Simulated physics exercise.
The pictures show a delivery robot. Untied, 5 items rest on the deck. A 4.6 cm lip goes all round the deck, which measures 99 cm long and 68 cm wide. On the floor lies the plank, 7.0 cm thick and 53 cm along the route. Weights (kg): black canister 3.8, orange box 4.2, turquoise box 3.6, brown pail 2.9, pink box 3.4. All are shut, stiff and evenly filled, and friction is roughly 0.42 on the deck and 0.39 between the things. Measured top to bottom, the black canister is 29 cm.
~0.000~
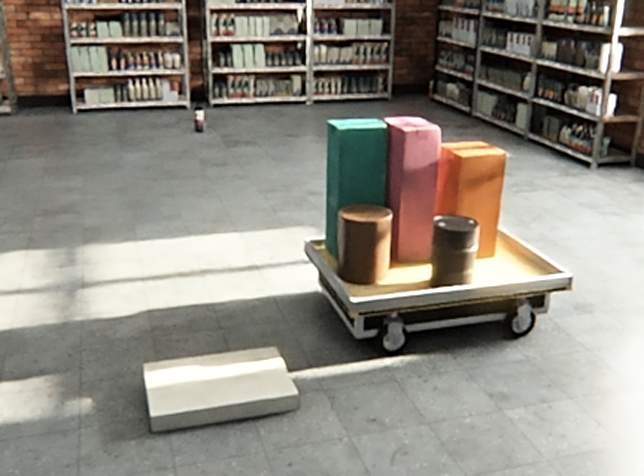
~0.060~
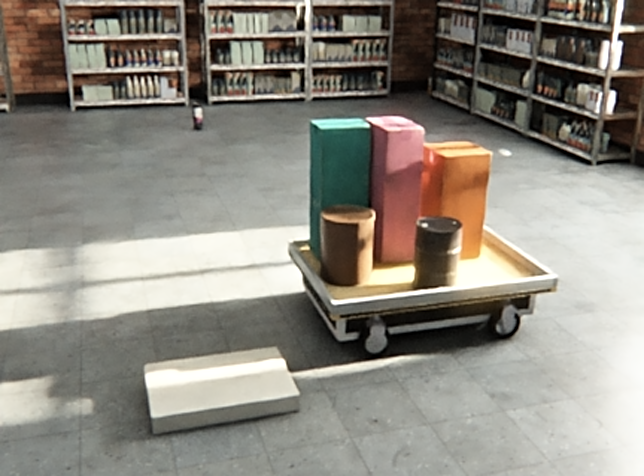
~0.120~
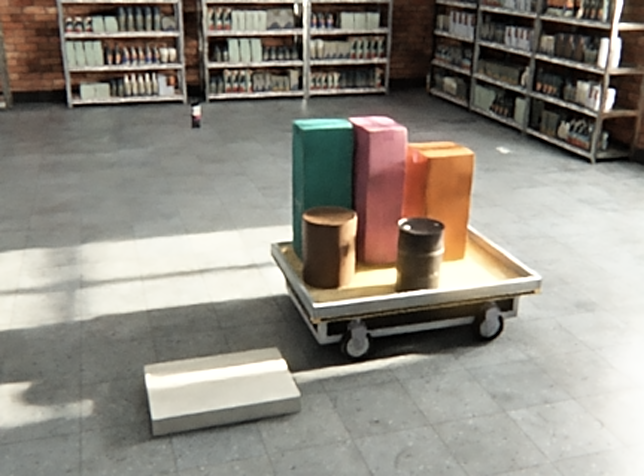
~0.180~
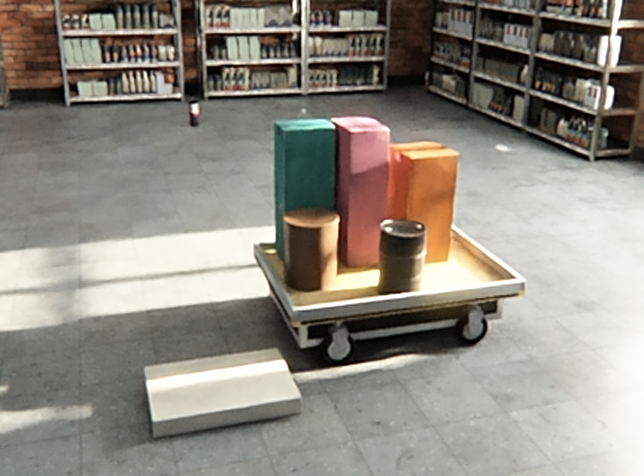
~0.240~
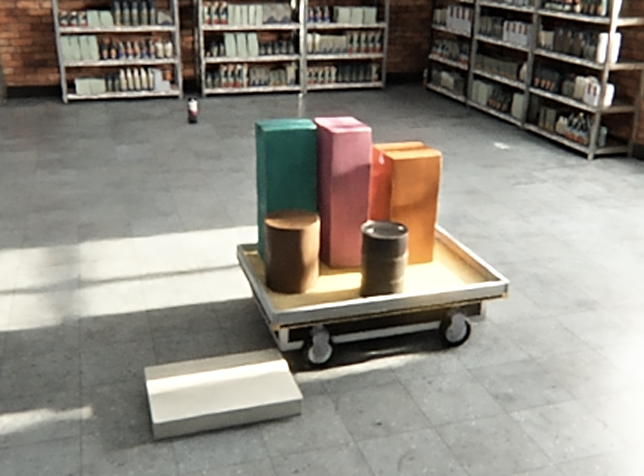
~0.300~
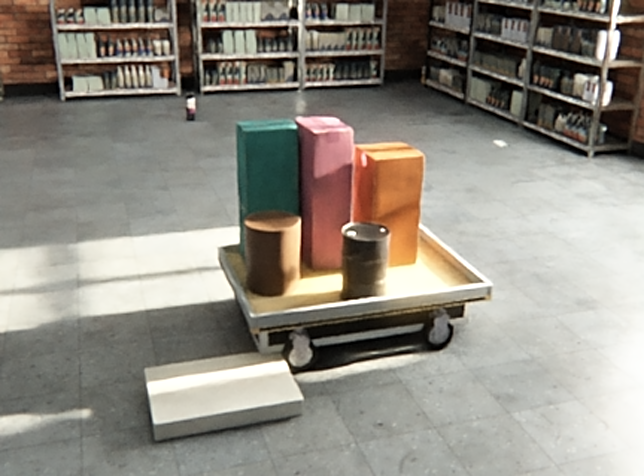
A wheeled cart carrying turquoise, pink and orange boxes, a brown pail and a black canister rolled slowly leftward across the gray floor, drawing closer to a pale plank that lay still.
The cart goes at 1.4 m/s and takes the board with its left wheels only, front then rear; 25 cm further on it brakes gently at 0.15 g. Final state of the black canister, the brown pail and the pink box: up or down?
Black canister down; brown pail up; pink box down.
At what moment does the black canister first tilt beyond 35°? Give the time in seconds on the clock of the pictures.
Near 0.8 s on the clock.
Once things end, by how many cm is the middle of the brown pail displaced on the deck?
Displacement: Approx. 4 cm.
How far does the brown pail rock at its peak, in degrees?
Roughly 22 degrees.
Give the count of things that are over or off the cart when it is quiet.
So, 4 in all.
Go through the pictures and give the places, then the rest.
In the first frame, cart has run 0 cm; black canister (454, 255); brown pail (364, 244); pink box (407, 190).
In the second frame, cart has run 8 cm; orange box (452, 202); turquoise box (339, 190).
In the third frame, cart has run 17 cm; orange box (436, 203); turquoise box (322, 191).
In the fourth frame, cart has run 25 cm; orange box (420, 204); turquoise box (304, 192).
In the fifth frame, cart has run 34 cm; orange box (403, 205); turquoise box (286, 193).
In the sixth frame, cart has run 42 cm; black canister (365, 264); brown pail (272, 253); pink box (322, 194).
After 0.60 s, cart has run 84 cm; black canister 25° off upright near (278, 254); brown pail 23° off upright near (187, 239); pink box 10° off upright near (239, 188).
After 1.00 s, cart has run 140 cm; turquoise box now off the cart; black canister 39° off upright near (143, 259); brown pail 10° off upright near (15, 276).
After 1.30 s, cart has run 182 cm; black canister 54° off upright near (39, 288); pink box 30° off upright; brown pail moved 3 cm.
After 1.80 s, cart has run 237 cm; pink box on its side; black canister on its side; brown pail moved 4 cm.
In the end (2.7 s), off the cart and tipped over, turquoise box; toppled on the deck, black canister, orange box and pink box; brown pail under 10 cm from the start.
